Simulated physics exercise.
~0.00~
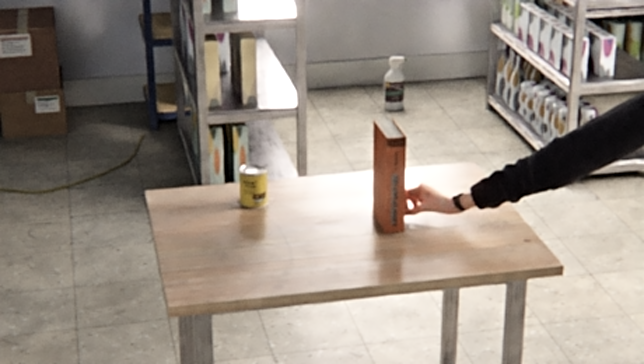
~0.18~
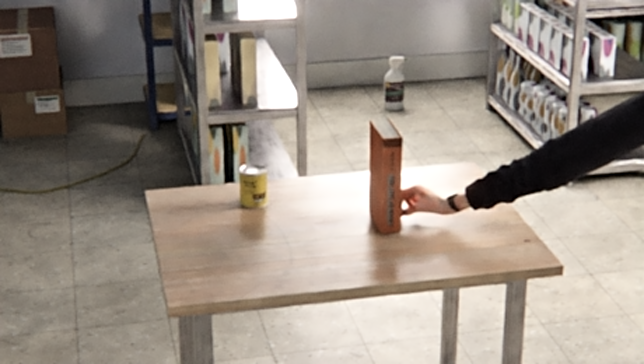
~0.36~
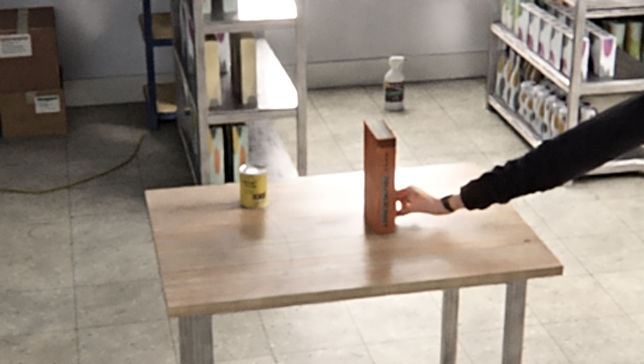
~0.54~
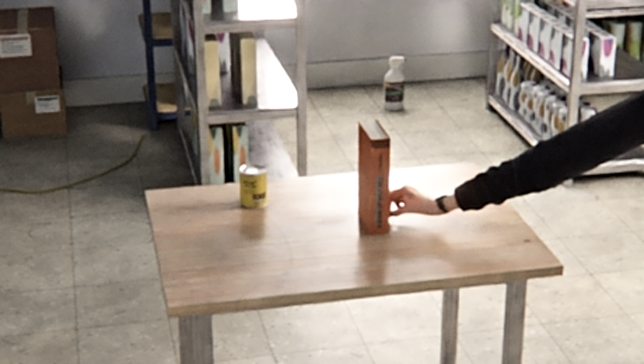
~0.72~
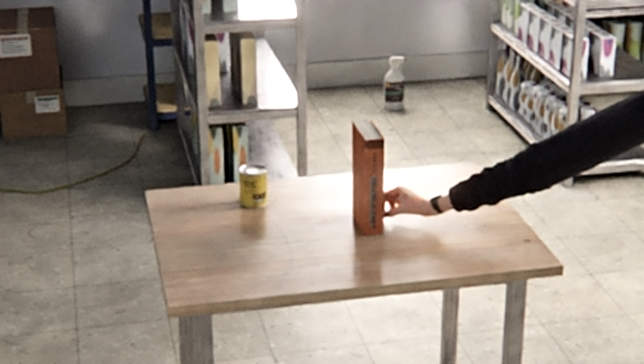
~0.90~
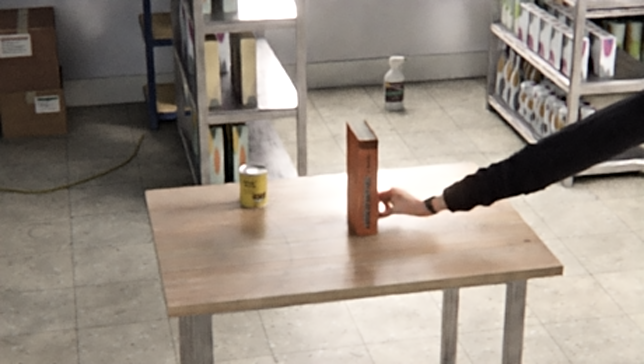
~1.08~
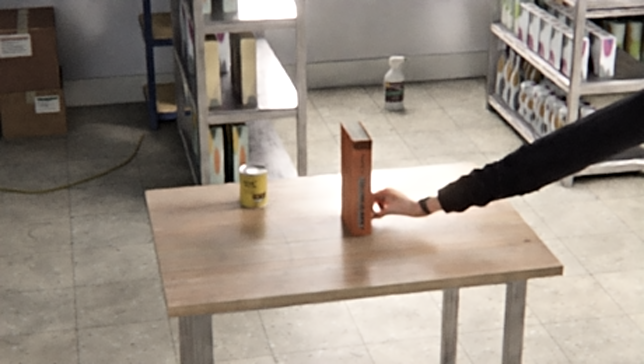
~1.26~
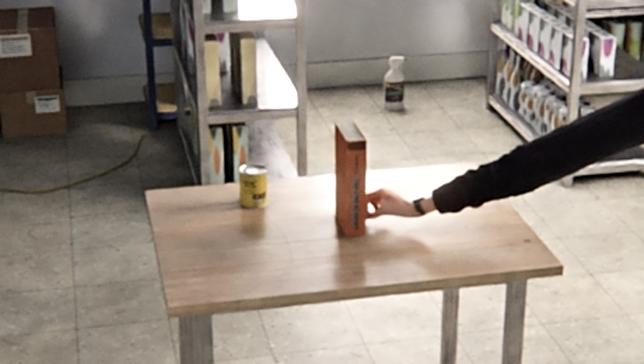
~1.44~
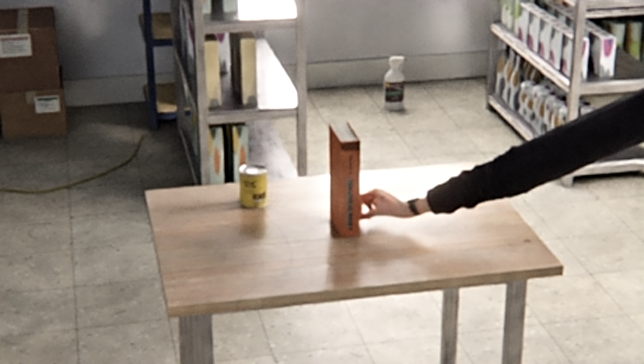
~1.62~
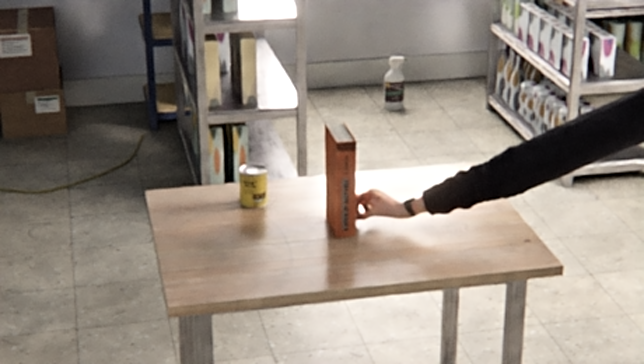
At the start, an orange book stands upright on a wooden table, with a yellow tin to its left and shelves and boxes in the room behind. An arm in a dark sleeve reaches in from the right, its fingers against the lower part of the book. The hand pushes gently, and the book slides slowly to the left without tipping. It keeps moving bit by bit toward the tin, covering a short stretch of tabletop. By the end, the book is still upright, the hand remains beside it, and the tin has not moved.
